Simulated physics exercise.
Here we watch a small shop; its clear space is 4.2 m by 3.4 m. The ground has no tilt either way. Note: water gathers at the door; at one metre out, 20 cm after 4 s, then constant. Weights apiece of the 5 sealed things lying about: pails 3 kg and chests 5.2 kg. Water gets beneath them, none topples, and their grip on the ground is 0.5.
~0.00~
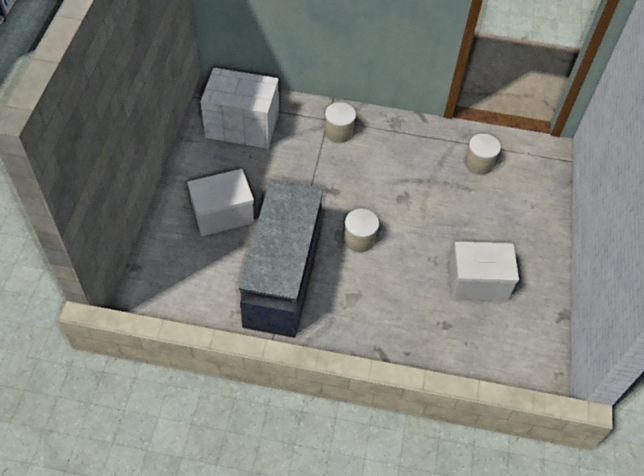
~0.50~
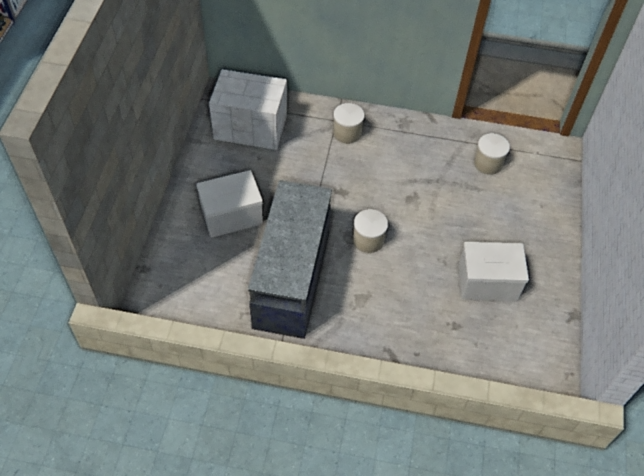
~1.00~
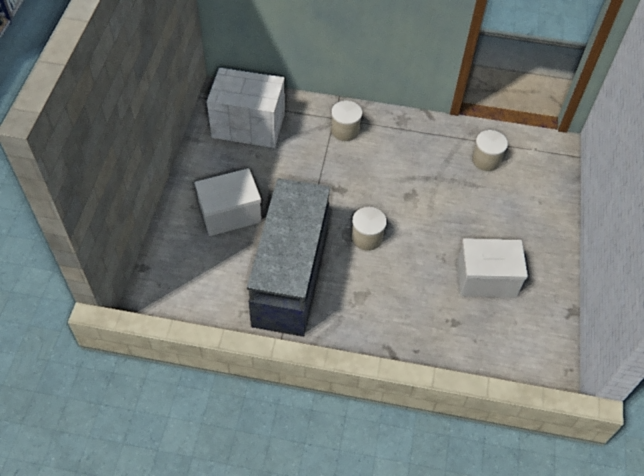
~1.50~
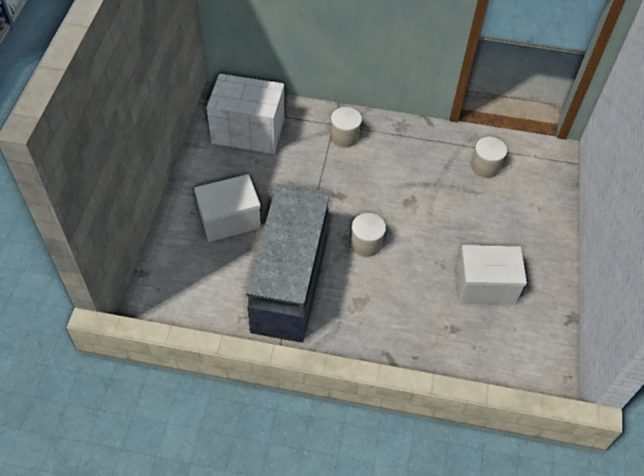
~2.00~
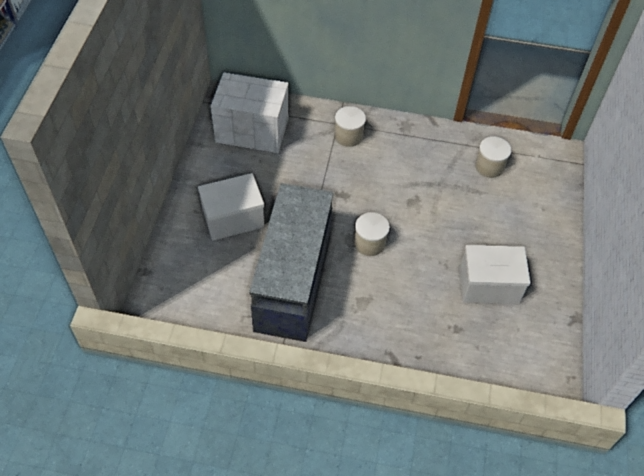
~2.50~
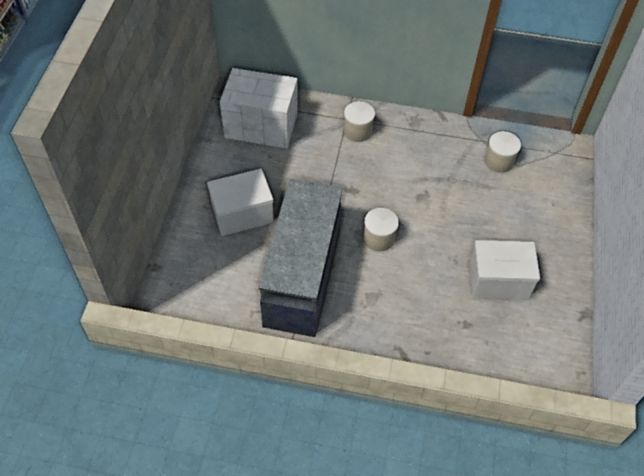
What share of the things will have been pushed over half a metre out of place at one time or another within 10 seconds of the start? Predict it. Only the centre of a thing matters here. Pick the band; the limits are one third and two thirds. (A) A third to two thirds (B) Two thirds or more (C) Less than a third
A.
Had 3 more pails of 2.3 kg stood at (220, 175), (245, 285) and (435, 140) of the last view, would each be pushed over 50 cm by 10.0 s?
In the same order as the question: Not as far, not as far, not as far.
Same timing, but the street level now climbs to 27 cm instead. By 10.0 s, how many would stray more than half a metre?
Count under that change: 3.
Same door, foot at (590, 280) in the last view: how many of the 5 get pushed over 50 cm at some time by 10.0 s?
Then it comes to 3.
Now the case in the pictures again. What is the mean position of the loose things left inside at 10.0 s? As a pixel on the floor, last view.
Around (334, 218).
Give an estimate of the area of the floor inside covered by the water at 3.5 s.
2.5 m2.
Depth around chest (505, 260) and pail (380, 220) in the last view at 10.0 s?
About 12 and 5 cm.
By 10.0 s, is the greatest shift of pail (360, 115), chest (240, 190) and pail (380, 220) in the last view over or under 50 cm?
First not as far, then not as far, then farther.
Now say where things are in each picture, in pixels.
The first picture shows a pail at (341, 114), on the bottom; a pail at (362, 222), on the bottom; water covers 0.0 m2; 0 of 5 have shifted.
The second picture shows a pail at (349, 114), on the bottom; a pail at (371, 223), on the bottom; water covers 0.0 m2; 0 of 5 have shifted.
The third picture shows a pail at (347, 112), on the bottom; a pail at (370, 220), on the bottom; 0.0 m2 under water; 0 of 5 have shifted.
The fourth picture shows a pail at (346, 118), on the bottom; a pail at (369, 227), on the bottom; water covers 0.0 m2; 0 of 5 have shifted.
The fifth picture shows a pail at (351, 117), on the bottom; a pail at (373, 226), on the bottom; water covers 0.0 m2; 0 of 5 have shifted.
The sixth picture shows a pail at (360, 113), on the bottom; a pail at (382, 221), on the bottom; 0.4 m2 under water; 0 of 5 have shifted.
After 3.5 s 1 of 5 are over 50 cm from their spots; 0 afloat.
After 4.5 s 1 of 5 are over 50 cm from their spots; 0 afloat.
After 7.0 s 3 of 5 are over 50 cm from their spots; 3 afloat.
After 10.0 s 3 of 5 are over 50 cm from their spots, and 3 have been at some point; 3 afloat.
